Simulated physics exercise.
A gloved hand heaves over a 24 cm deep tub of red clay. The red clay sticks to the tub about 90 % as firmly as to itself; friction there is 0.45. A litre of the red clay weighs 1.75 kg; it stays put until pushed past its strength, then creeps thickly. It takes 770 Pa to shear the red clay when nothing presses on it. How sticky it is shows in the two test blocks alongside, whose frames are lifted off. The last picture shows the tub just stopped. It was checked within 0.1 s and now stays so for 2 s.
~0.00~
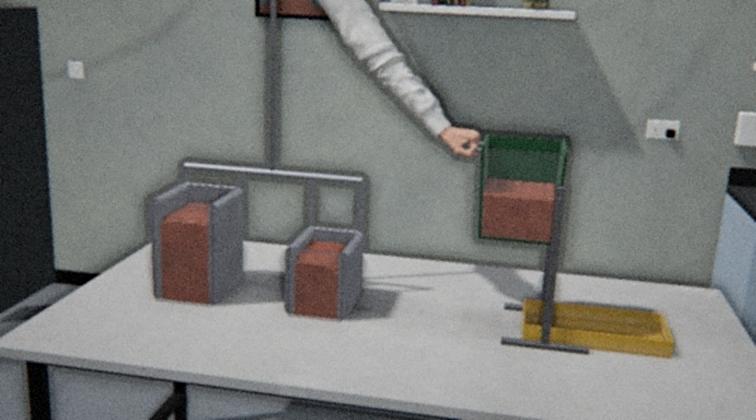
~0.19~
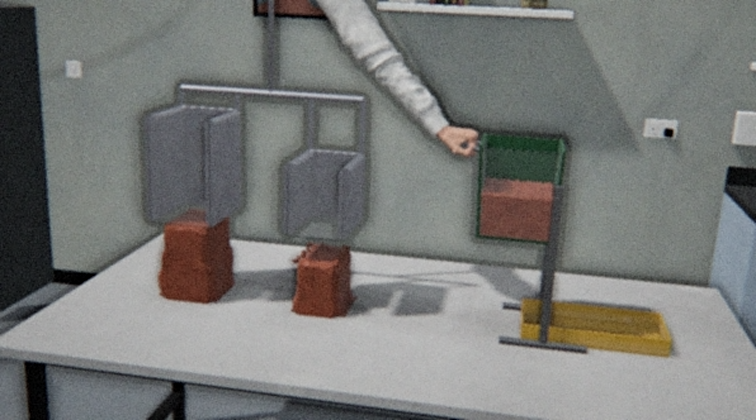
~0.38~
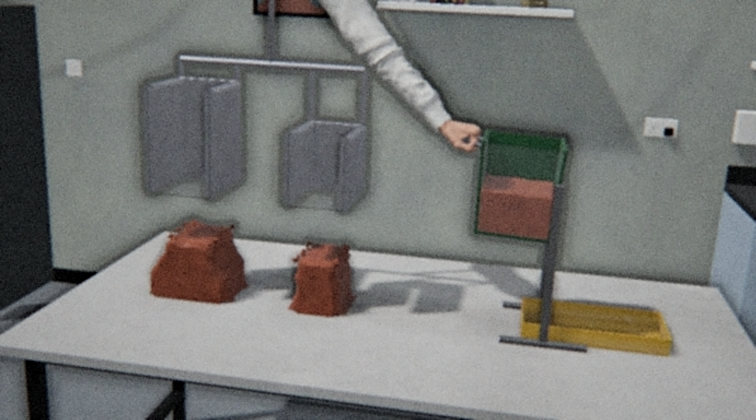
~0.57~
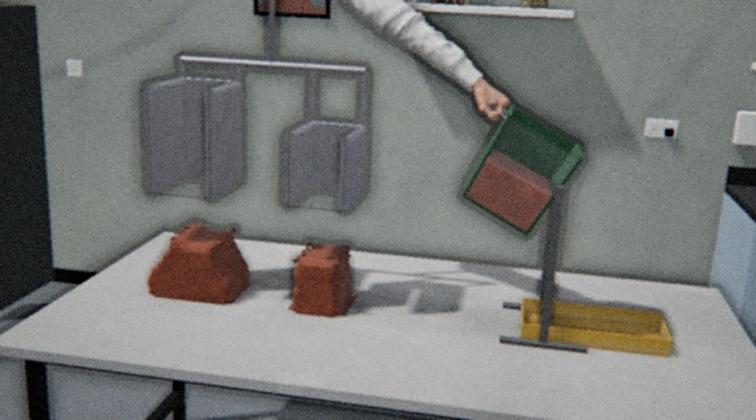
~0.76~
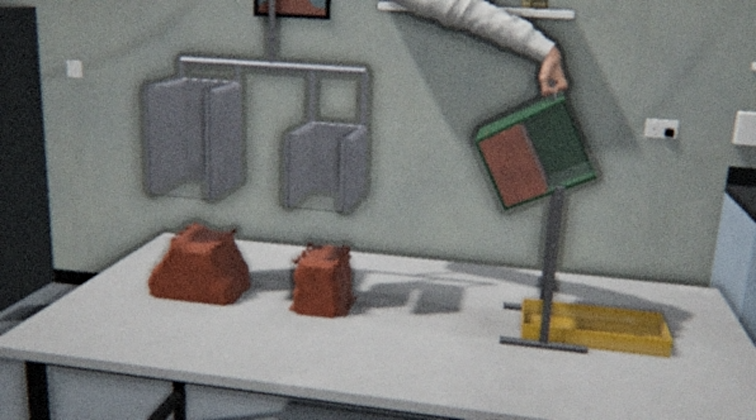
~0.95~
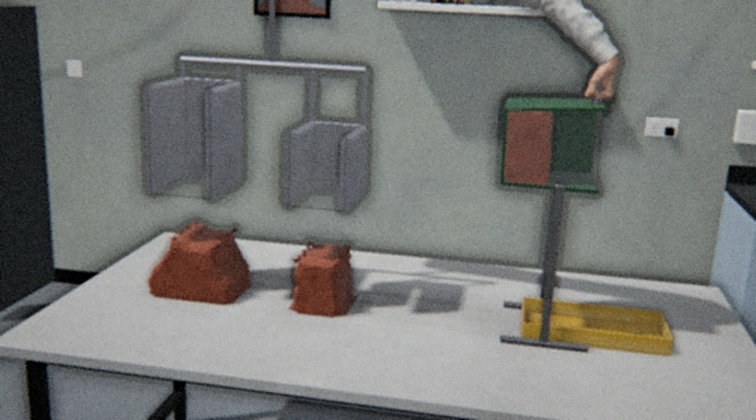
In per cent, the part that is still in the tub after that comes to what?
It comes to some 100 %.
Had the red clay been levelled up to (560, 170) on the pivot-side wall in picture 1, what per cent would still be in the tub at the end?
Then about 100 %.
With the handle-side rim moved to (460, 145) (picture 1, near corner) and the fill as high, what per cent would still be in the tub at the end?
It would be near 100 %.
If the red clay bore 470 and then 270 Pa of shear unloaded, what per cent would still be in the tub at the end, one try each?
In turn about 100 %, 85 %.
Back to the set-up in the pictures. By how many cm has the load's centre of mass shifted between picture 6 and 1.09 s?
Roughly 0 cm.
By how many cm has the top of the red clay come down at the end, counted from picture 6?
Some 0 cm.
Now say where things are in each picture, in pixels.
In the first picture, handle-side rim at (485, 148), tilt 0 degrees; top of the red clay at (544, 200); blocks stand 26 cm, 17 cm (left to right).
In the second picture, handle-side rim at (483, 147), tilt 0 degrees; top of the red clay at (542, 199); blocks stand 24 cm, 17 cm (left to right).
In the third picture, handle-side rim at (485, 143), tilt 2 degrees; top of the red clay at (486, 191); blocks stand 19 cm, 17 cm (left to right).
In the fourth picture, handle-side rim at (512, 117), tilt 27 degrees; top of the red clay at (487, 162); blocks stand 18 cm, 17 cm (left to right).
In the fifth picture, handle-side rim at (565, 103), tilt 62 degrees; top of the red clay at (516, 127); blocks stand 18 cm, 17 cm (left to right).
In the sixth picture, handle-side rim at (604, 112), tilt 88 degrees; top of the red clay at (550, 113); blocks stand 18 cm, 17 cm (left to right).
After 1.09 s, the tub is at 88 degrees and holds 100 %.
After 1.26 s, the tub is at 88 degrees and holds 100 %.
After 1.43 s, the tub is at 88 degrees and holds 100 %.
After 1.60 s, the tub is at 88 degrees and holds 100 %.
After 2.95 s, at the end, the tub is at 88 degrees and holds 100 %.
